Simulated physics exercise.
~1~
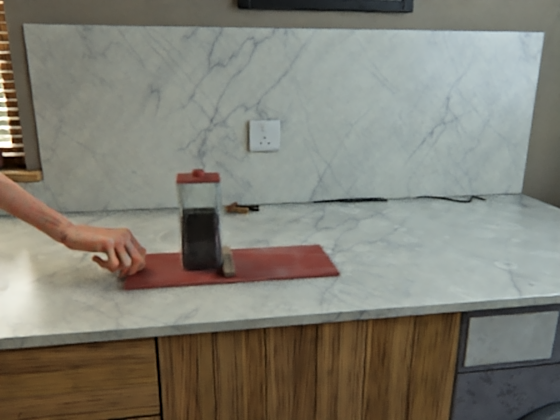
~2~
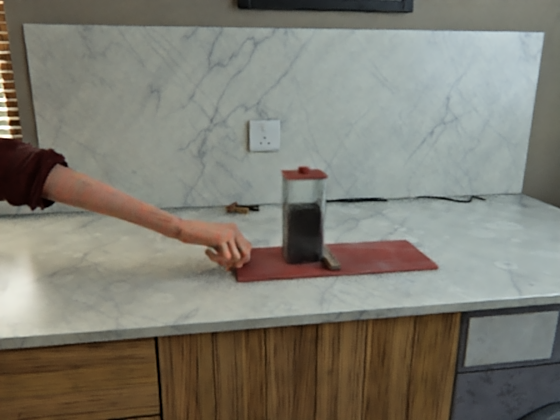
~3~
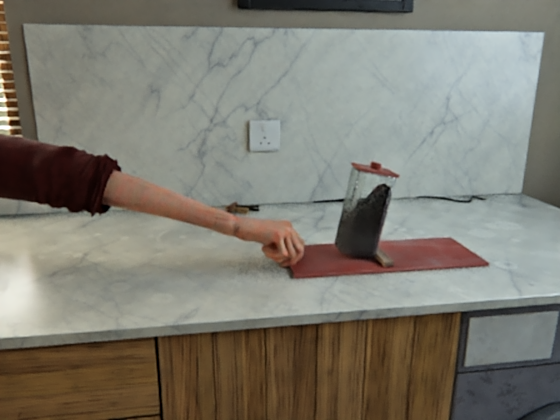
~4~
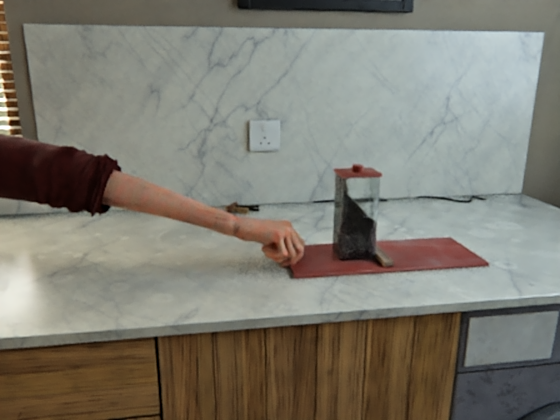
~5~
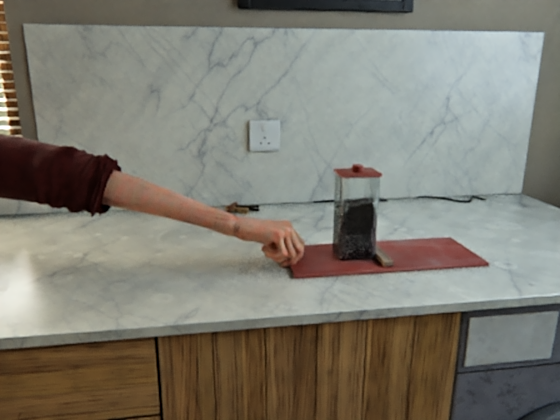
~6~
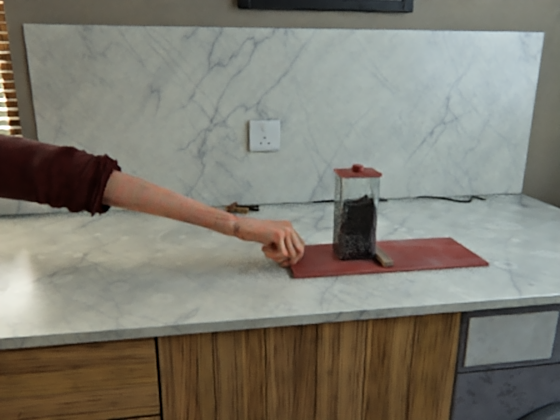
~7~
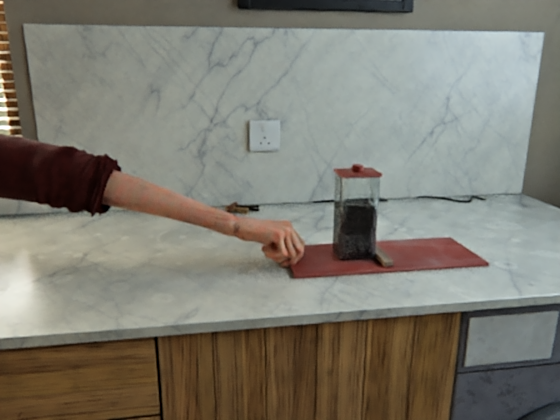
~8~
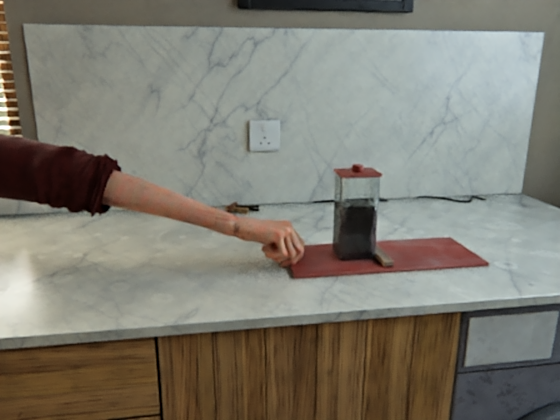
On a marble-look counter, a hand slides a red board to the right, carrying a clear, red-capped canister of dark liquid; as the board stops, the canister tips to the right against a small batten, then rocks back upright and stays standing while the liquid sloshes and settles.
